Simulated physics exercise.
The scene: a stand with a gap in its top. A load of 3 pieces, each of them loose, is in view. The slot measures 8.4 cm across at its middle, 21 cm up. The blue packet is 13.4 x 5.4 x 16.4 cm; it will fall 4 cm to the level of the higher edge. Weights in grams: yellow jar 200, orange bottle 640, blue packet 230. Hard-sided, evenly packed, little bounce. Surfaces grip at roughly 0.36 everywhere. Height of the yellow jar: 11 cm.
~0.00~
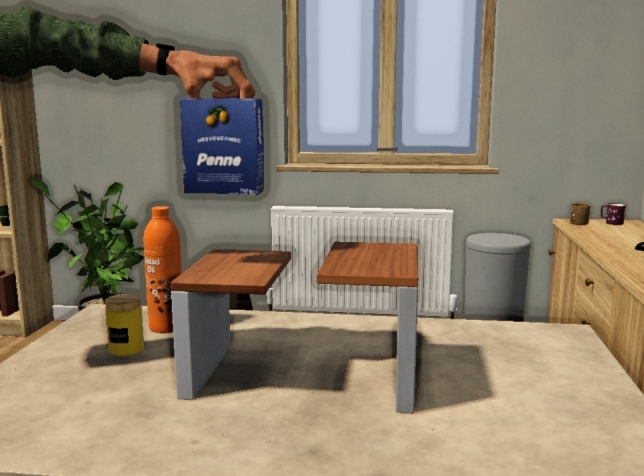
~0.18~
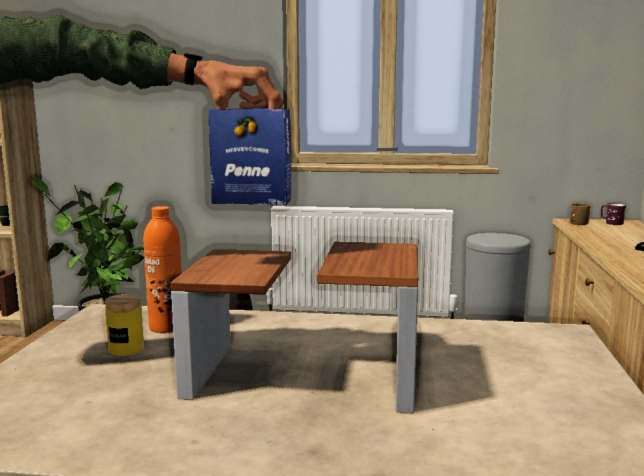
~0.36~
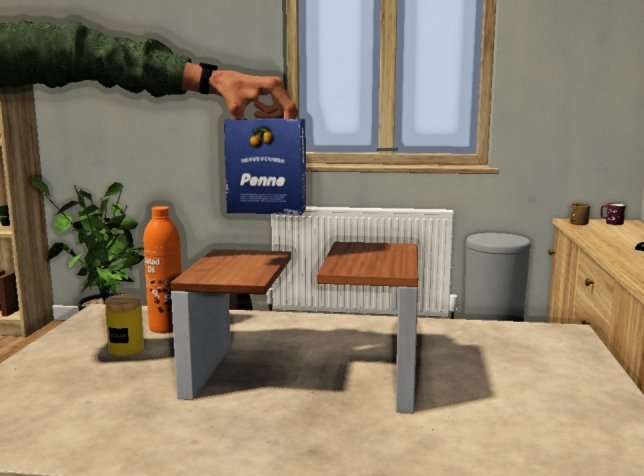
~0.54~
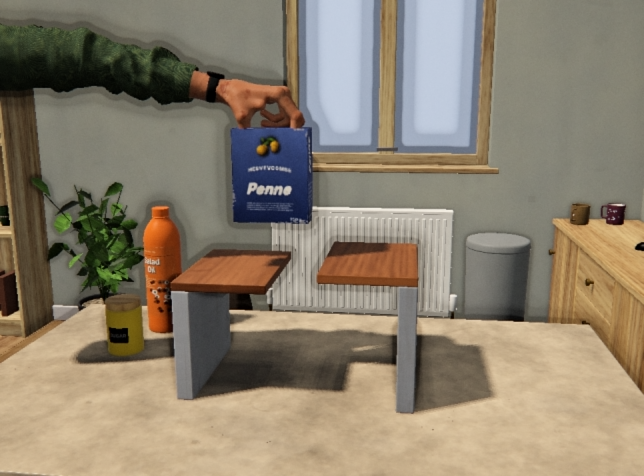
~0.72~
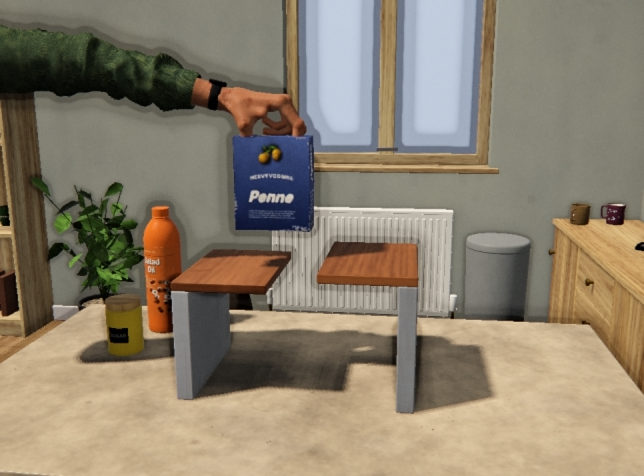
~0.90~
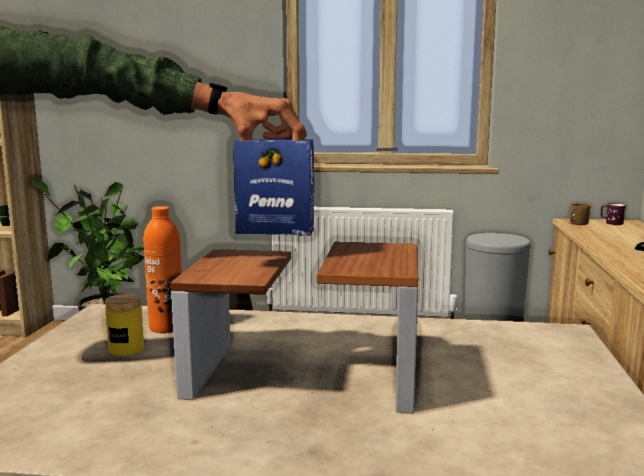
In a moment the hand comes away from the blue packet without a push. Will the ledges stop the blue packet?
In the end the packet is caught.
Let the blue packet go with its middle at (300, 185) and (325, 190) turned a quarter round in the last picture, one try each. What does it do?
First, it is caught; second, it stays on top.
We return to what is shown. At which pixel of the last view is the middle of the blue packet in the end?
Around (275, 222).
After 1.10 s, blue packet moved 5 cm near (275, 214).
After 1.30 s, blue packet moved 6 cm near (275, 222).
In the end (1.9 s), not toppled but over 4 cm from the start, blue packet; the other 2 under 4 cm from the start. At the end, from the last picture's camera, blue packet near (275, 222). The packet lodges.
